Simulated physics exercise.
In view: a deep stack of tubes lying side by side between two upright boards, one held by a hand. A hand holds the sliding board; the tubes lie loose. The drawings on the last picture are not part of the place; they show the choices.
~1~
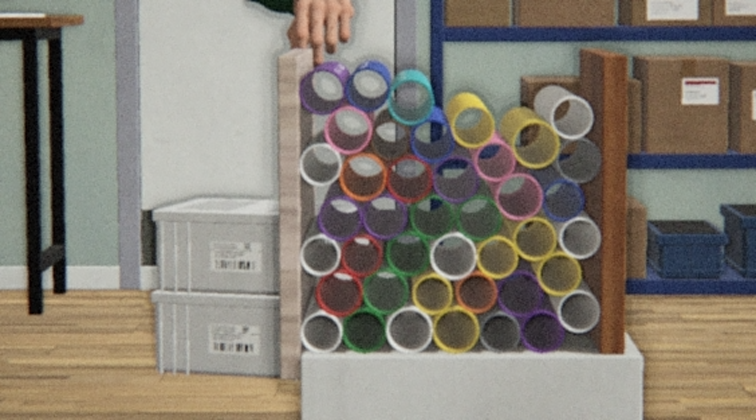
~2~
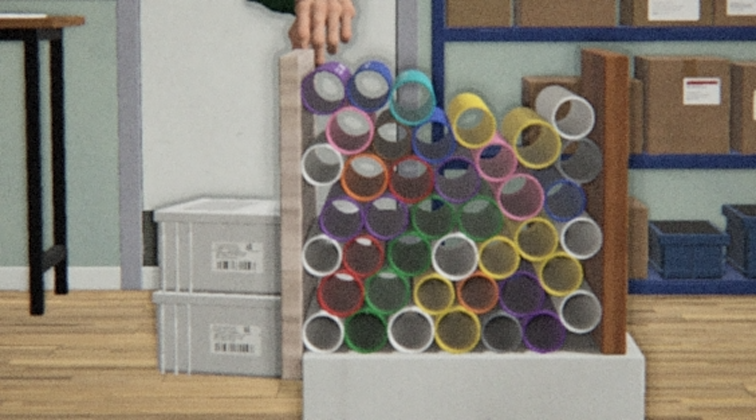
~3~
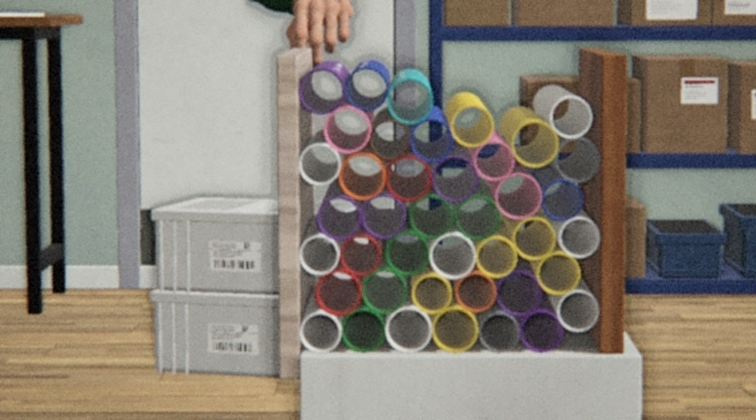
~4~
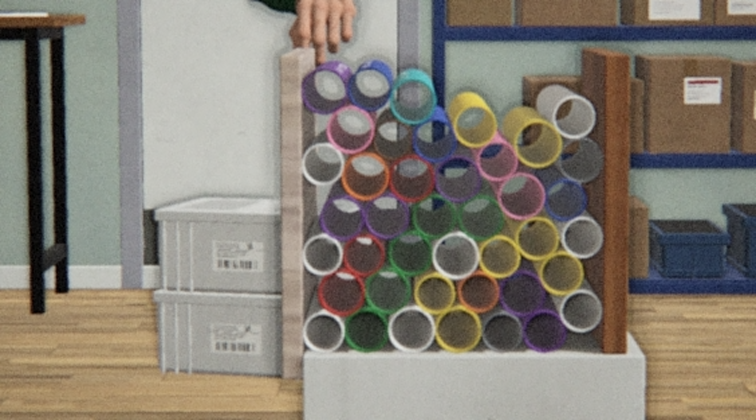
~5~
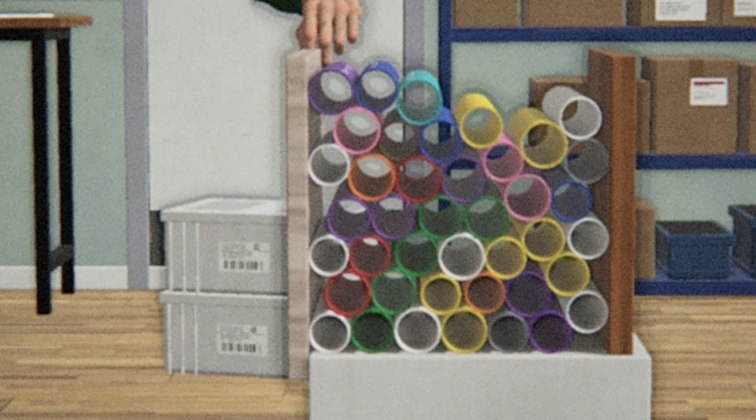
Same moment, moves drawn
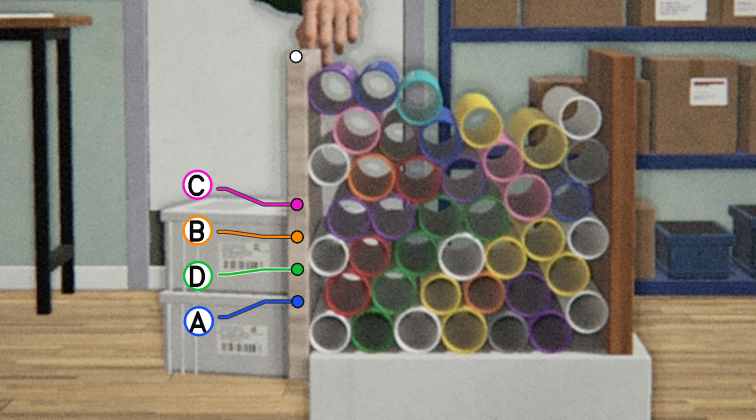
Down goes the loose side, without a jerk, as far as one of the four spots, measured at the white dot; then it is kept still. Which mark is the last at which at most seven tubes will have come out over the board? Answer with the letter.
Lower it to D and no more.
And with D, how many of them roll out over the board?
At D the number is four.
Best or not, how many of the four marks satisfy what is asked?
Three of the four.
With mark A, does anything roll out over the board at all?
Yes, at A.
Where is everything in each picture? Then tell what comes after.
A purple tube (519, 295); a green tube (409, 255); a yellow tube (535, 239), in the first picture.
A yellow tube (537, 239); a pink tube (520, 197), in the second picture.
A brown tube (390, 141); a yellow tube (535, 144), in the third picture.
A white tube (574, 117); side board (301, 200), in the fourth picture.
A white tube (329, 333); a purple tube (550, 333); a purple tube (527, 295), in the fifth picture.
On the marked copy, A at (298, 302); B at (297, 237); C at (297, 205); D at (298, 269); the white dot at (296, 56).
Following D. Soon after the start, top of the board (307, 148).
Later, top of the board (308, 250).
In the end, top of the board (308, 268), about four out over the board.
As for the rest, A more than seven out over the board; B about four out over the board; C two out over the board.
